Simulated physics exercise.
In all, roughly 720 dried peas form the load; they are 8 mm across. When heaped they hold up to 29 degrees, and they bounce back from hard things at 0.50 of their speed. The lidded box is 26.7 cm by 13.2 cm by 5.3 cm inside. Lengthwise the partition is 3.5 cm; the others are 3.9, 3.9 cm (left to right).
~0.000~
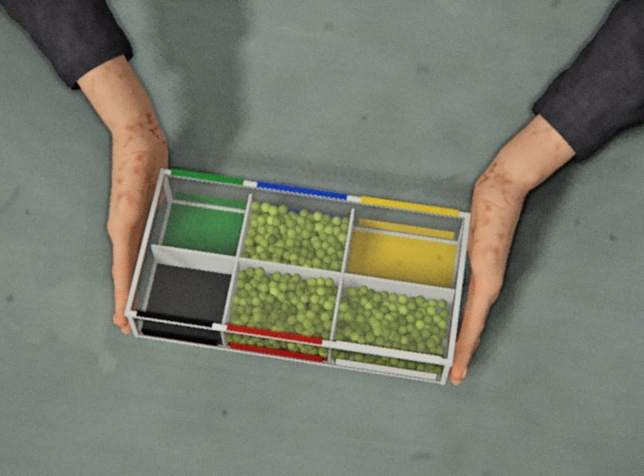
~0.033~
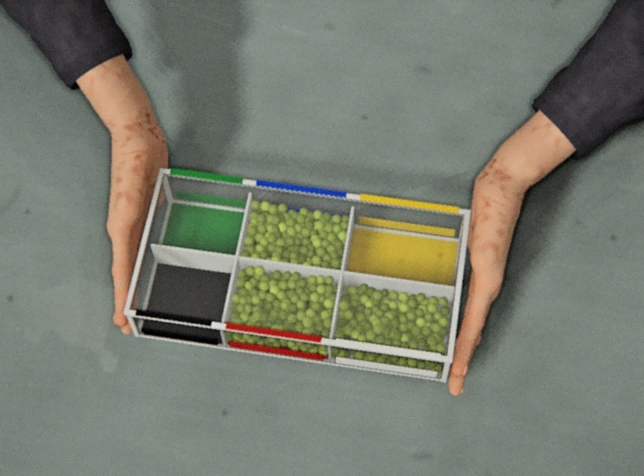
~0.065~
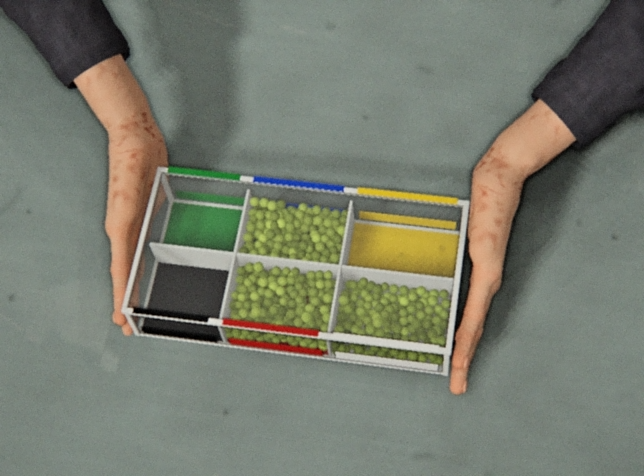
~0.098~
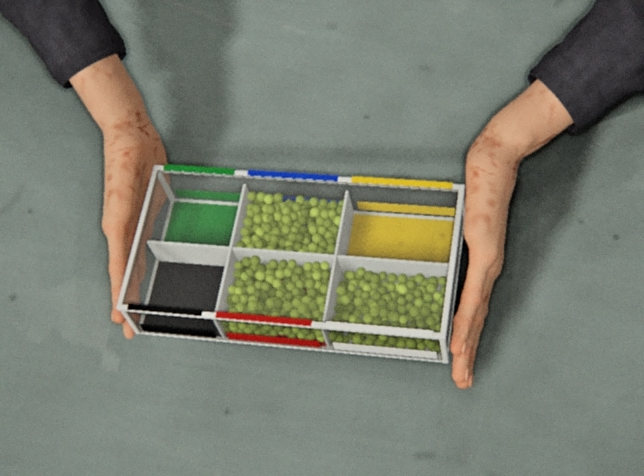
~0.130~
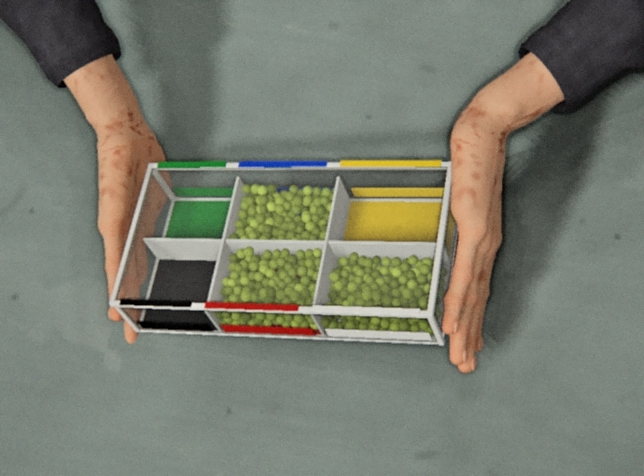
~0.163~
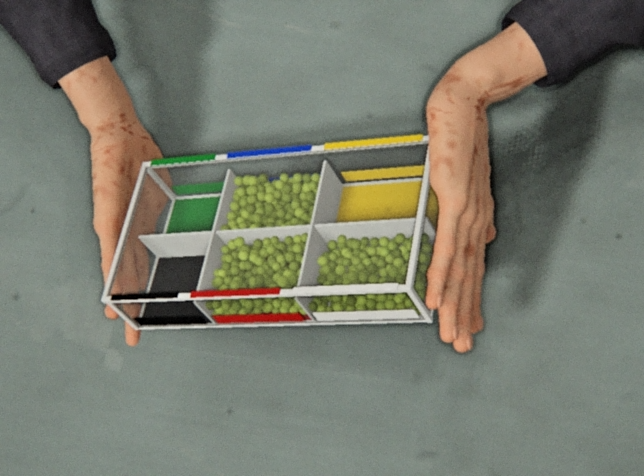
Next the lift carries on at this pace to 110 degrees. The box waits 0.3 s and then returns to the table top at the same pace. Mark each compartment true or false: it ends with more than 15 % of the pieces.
Red compartment: True, blue compartment: True, green compartment: False, yellow compartment: False, white compartment: True, black compartment: False.
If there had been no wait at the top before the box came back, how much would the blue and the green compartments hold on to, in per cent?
In that case blue keeps 35% and green keeps 5%.
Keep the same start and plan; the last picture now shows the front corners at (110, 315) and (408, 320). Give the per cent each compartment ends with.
Each compartment ends with this per cent: Red 40, blue 35, green 0, yellow 0, white 25 and black 5.
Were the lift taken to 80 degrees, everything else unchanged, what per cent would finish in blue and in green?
You'd see blue with 35 % and green with 5 %.
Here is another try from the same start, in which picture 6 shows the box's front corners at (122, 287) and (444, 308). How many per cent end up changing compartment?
Then about 20 per cent.
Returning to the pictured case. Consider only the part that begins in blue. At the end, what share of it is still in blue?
Something like 90 per cent.
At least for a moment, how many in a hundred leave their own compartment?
Estimate: Around 10 %.
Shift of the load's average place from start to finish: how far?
Displacement: Near 2.0 cm.
After 0.76 s, tilt 110 degrees; red 35 %, blue 35 %, white 25 %.
After 1.16 s, tilt 62 degrees; red 35 %, blue 35 %, green 5 %, white 25 %.
Then, at 1.64 s, tilt 0 degrees; red 35 %, blue 40 %, green 5 %, white 20 %.
At rest (2.0 s), red 35 %, blue 40 %, green 5 %, yellow 0 %, white 20 %, black 0 %.
